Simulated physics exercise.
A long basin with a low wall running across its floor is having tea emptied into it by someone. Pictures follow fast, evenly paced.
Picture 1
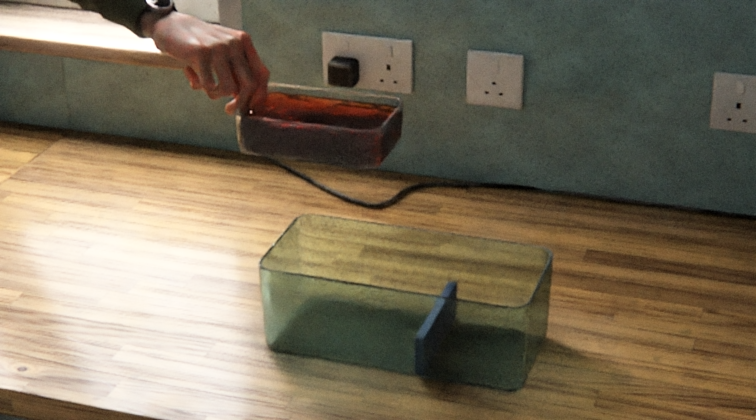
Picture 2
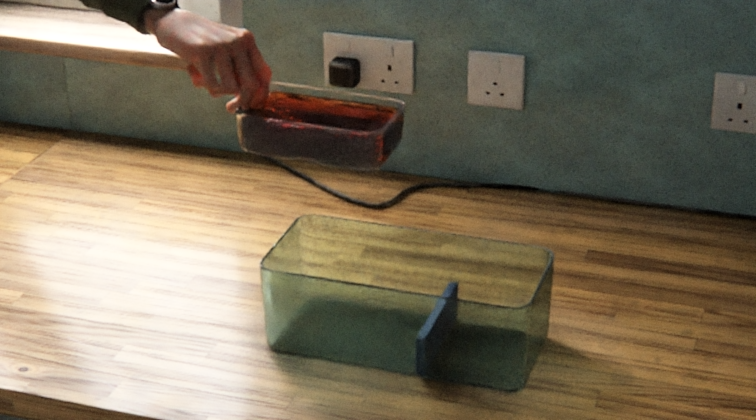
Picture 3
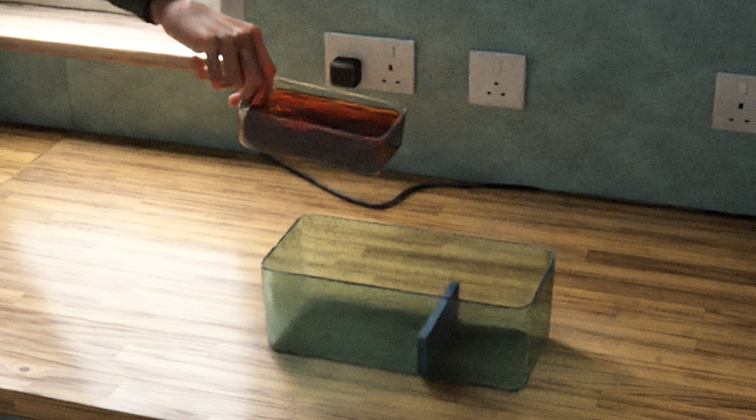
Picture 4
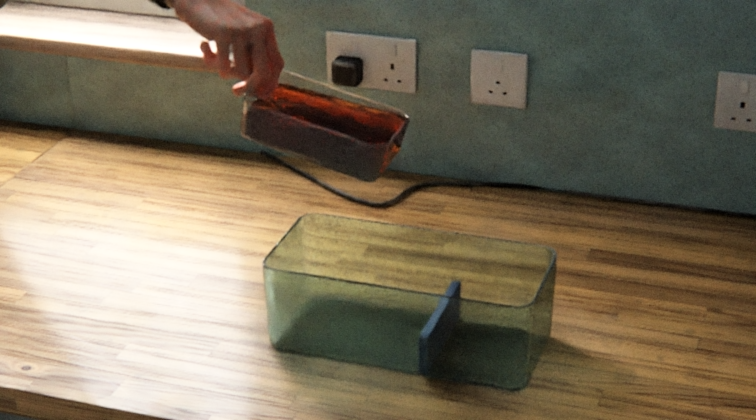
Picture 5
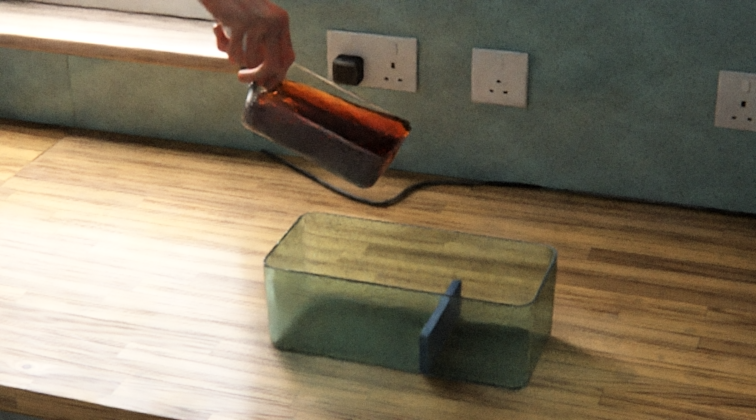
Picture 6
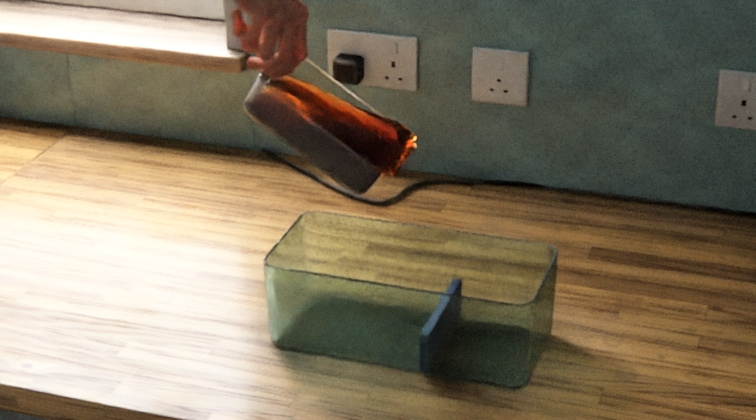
The clip shows a hand above a wooden counter steadily tilting a clear container of reddish-brown tea down to the right, the liquid gathering and starting over its lip, above a still, greenish basin with a low blue wall.
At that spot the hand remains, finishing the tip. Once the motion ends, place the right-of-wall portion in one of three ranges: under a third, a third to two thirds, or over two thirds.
It falls in the range a third to two thirds.
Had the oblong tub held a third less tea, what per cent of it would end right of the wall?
30 per cent or so.
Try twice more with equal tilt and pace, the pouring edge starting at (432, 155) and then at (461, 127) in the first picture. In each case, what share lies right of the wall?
Roughly 65 percent on the first try and 75 percent on the second.
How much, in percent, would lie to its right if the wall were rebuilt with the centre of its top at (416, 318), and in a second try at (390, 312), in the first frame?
About 60 and 70 per cent.
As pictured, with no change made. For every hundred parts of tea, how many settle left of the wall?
Near 45 in a hundred.
A moment on, the oblong tub is tipped on its side and 8 per cent is still to pour, 18 is left of the wall and 30 right of it.
Next, the oblong tub is tipped right over and 2 per cent is still to pour, 31 is left of the wall and 46 right of it.
Then the oblong tub is tipped right over and 0 per cent is still to pour, 40 is left of the wall and 47 right of it.
Later the oblong tub is tipped right over and 0 per cent is still to pour, 43 is left of the wall and 48 right of it.
At rest 43 per cent lies left of the wall, 48 right of it and 9 outside.
